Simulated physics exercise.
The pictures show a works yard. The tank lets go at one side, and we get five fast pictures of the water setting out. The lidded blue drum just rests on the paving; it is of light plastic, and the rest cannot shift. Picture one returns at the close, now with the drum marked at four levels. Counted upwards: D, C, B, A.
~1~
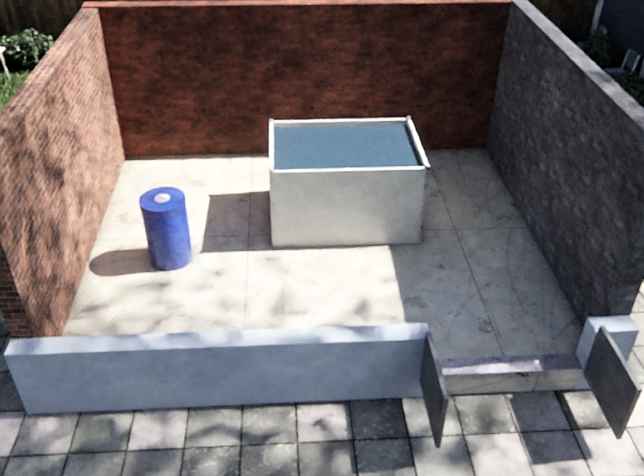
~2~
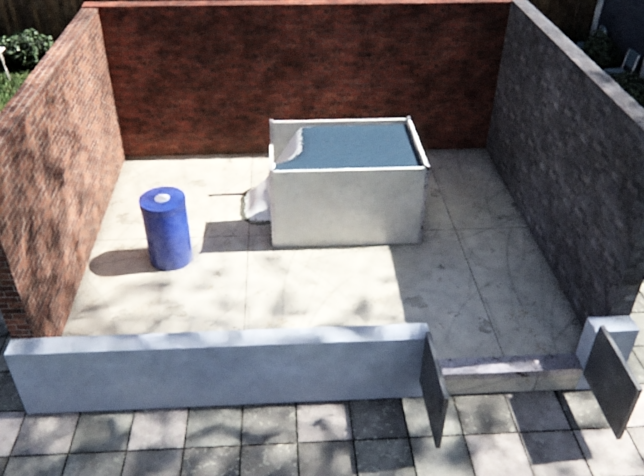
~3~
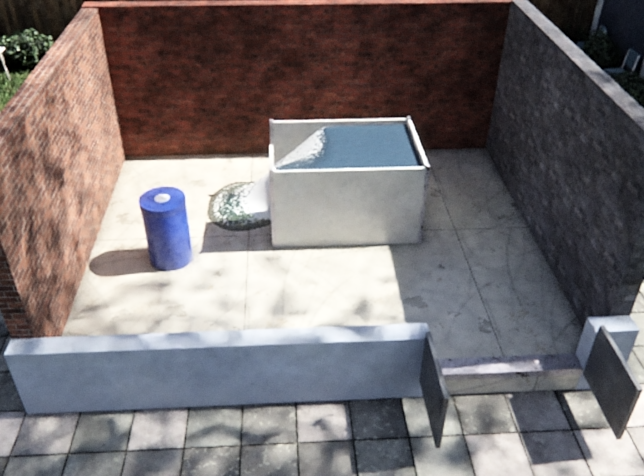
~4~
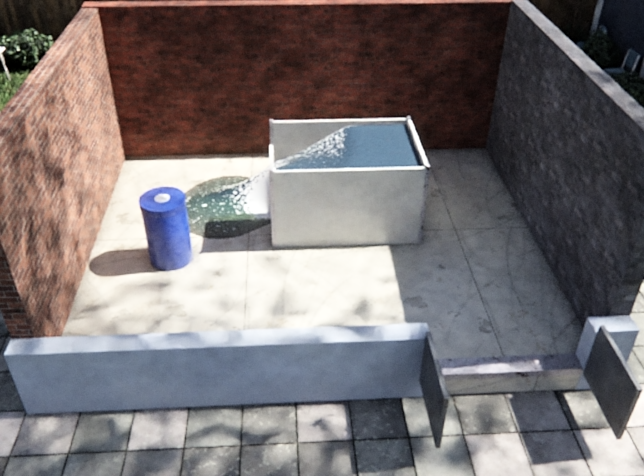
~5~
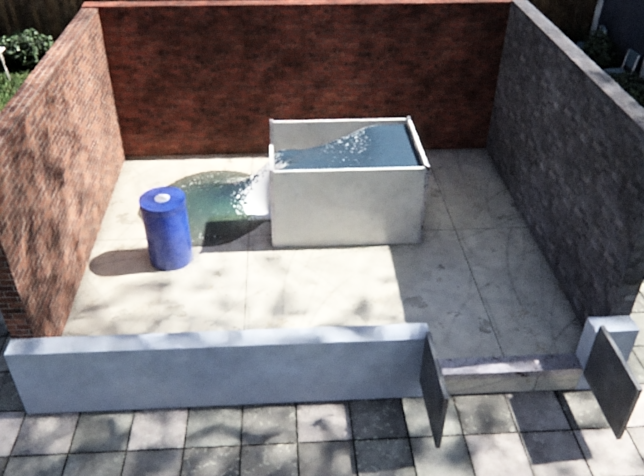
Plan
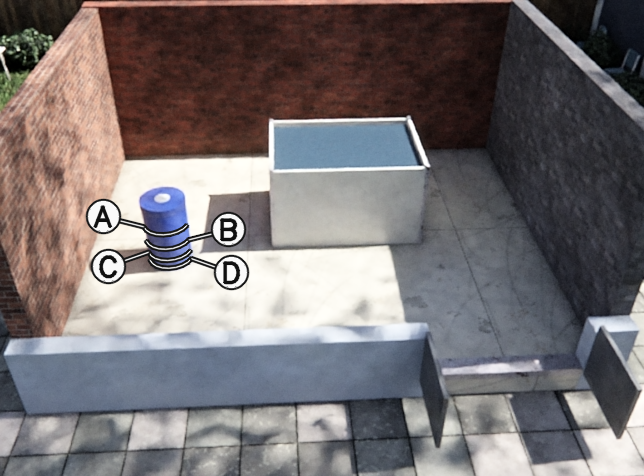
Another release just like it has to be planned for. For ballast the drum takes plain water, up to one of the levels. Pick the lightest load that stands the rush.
Take B.
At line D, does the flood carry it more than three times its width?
Yes, it does.
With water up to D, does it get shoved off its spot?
Yes, that goes wrong.
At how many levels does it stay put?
Two.
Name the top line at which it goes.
That would be C.
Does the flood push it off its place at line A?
No, not at all.
In white, A at (163, 234); B at (165, 249); C at (167, 260); D at (168, 268); from the bottom up D, C, B, A.
With A, it does not move.
With B, it does not move.
With C, it is pushed about its own width away.
With D, it is pushed about 8 times its own width away.
